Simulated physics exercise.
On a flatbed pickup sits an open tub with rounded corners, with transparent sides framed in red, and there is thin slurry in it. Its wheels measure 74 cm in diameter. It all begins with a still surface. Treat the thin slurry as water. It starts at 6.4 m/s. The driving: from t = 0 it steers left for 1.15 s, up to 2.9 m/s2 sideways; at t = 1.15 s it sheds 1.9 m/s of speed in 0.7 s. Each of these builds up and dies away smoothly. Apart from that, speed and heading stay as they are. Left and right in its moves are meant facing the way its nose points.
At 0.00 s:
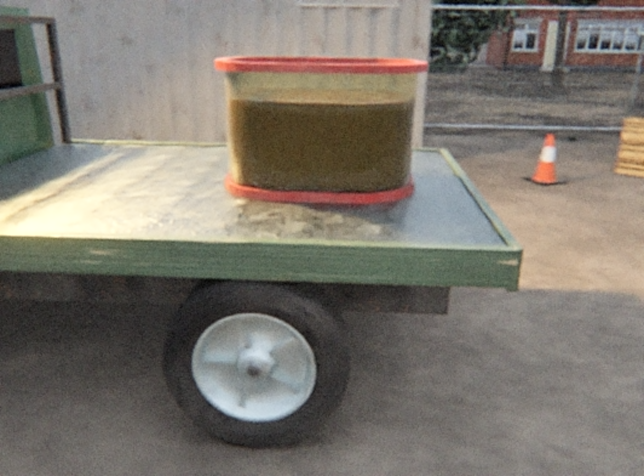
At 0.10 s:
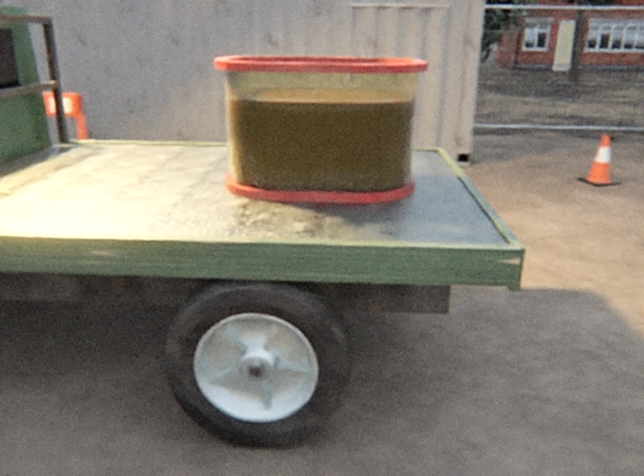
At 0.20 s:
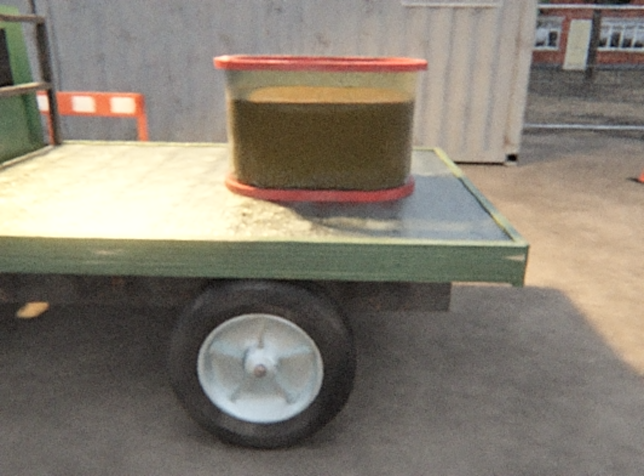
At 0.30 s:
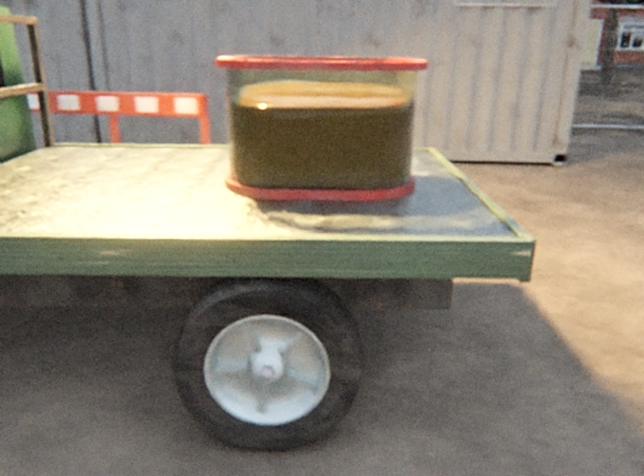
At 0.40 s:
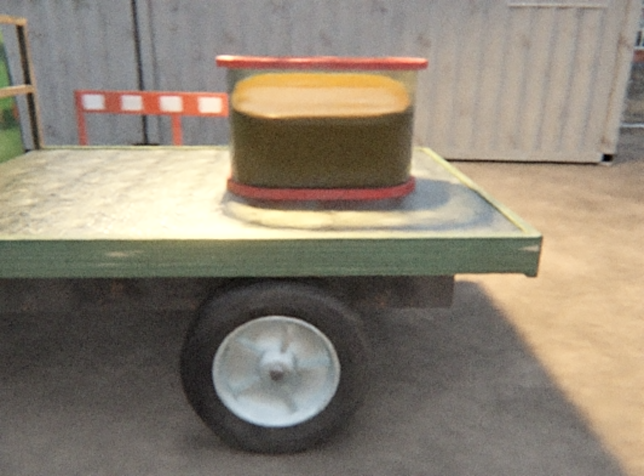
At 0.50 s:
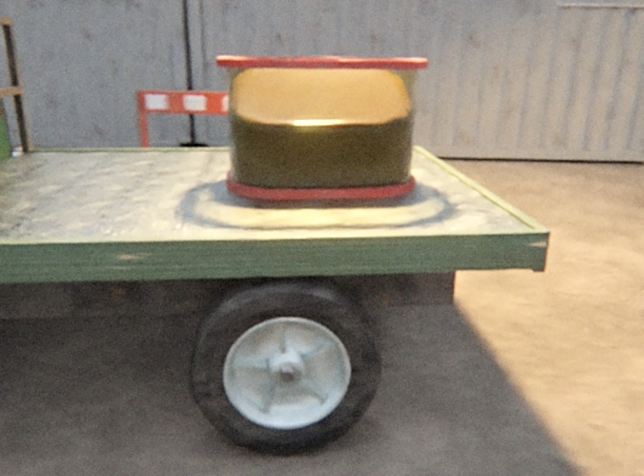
A flatbed truck with green edging rolls left across a paved yard, seen from the side by a camera travelling alongside. On its bed stands a clear, red-rimmed tub of murky brown liquid, with a pale wheel below and grey metal walls, an orange cone and a red-and-white barrier beyond. The background slides right as the wheel turns, and the liquid, level at first, climbs the tub's far side.
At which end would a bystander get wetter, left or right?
More leaves at the left one.
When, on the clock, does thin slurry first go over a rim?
Around 1.9 s.
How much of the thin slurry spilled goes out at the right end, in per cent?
Some 10 per cent of it.
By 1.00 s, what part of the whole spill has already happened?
About 0 per cent.
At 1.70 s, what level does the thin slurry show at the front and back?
About 60 cm in front and 20 cm behind.
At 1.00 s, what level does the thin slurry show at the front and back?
Front 38 cm, back 38 cm.
Then, 1.00 s in, it stands 39 cm high behind and 39 cm in front; all of it is still inside.
Then, 1.70 s in, it stands 20 cm high behind and 60 cm in front; all of it is still inside.
Then, 2.40 s in, it stands 57 cm high behind and 24 cm in front; 4 per cent has gone over the left end, a little elsewhere.
Then, 4.84 s in, 7 per cent has gone over the left end, a little elsewhere; the left end has passed 5 per cent and the right end 0.
